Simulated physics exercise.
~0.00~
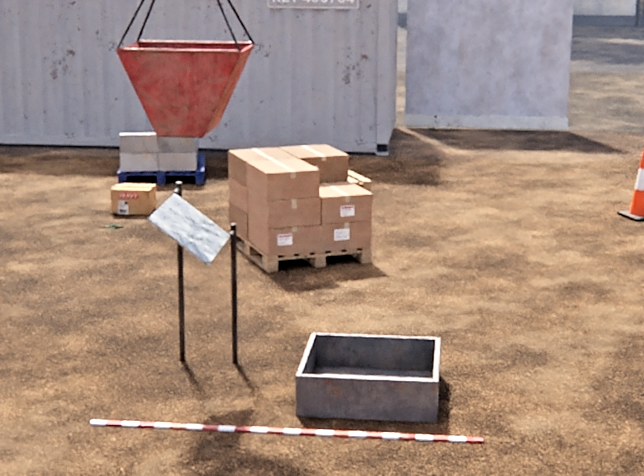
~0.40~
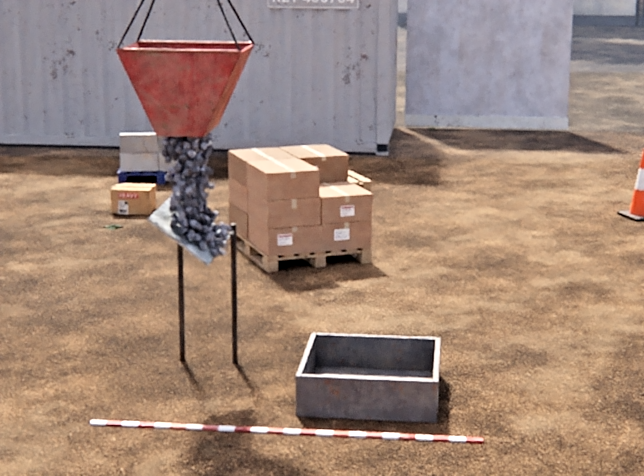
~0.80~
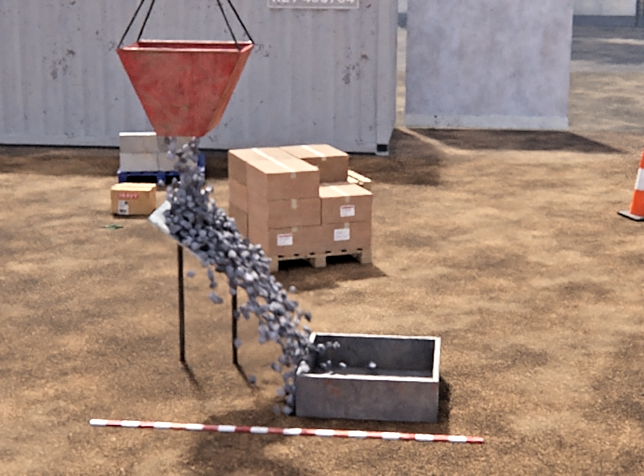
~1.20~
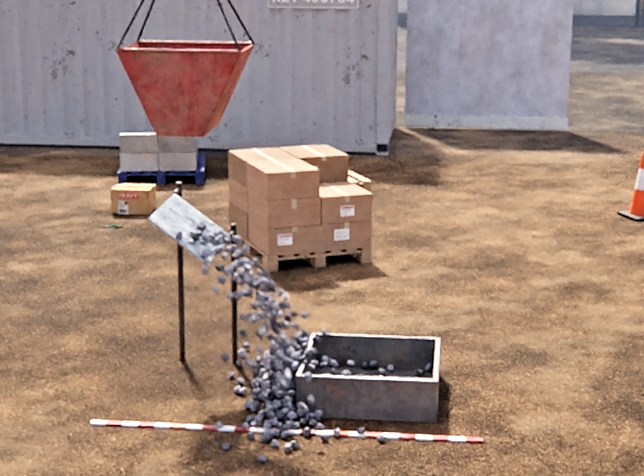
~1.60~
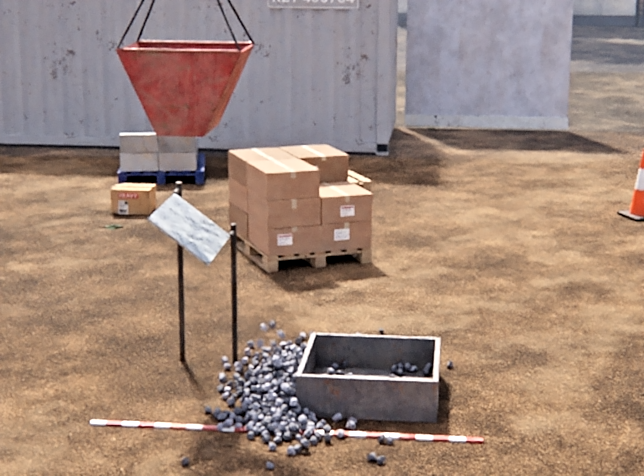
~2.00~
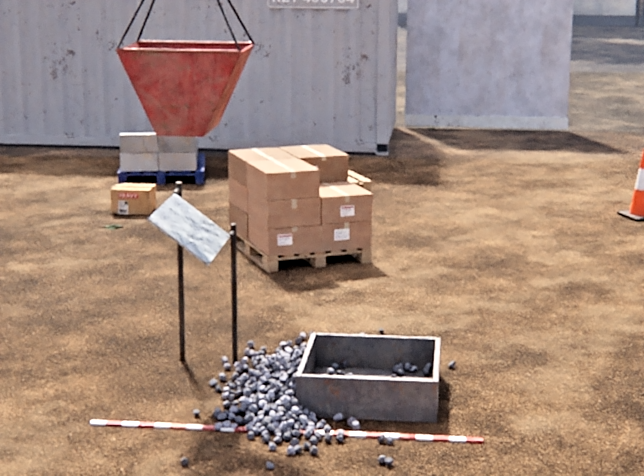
Grey stones poured from the red hopper onto the sloping steel plate, slid down to the right and tumbled off, mostly piling up on the ground left of the open bin, with only a few landing inside and some scattering beyond it.
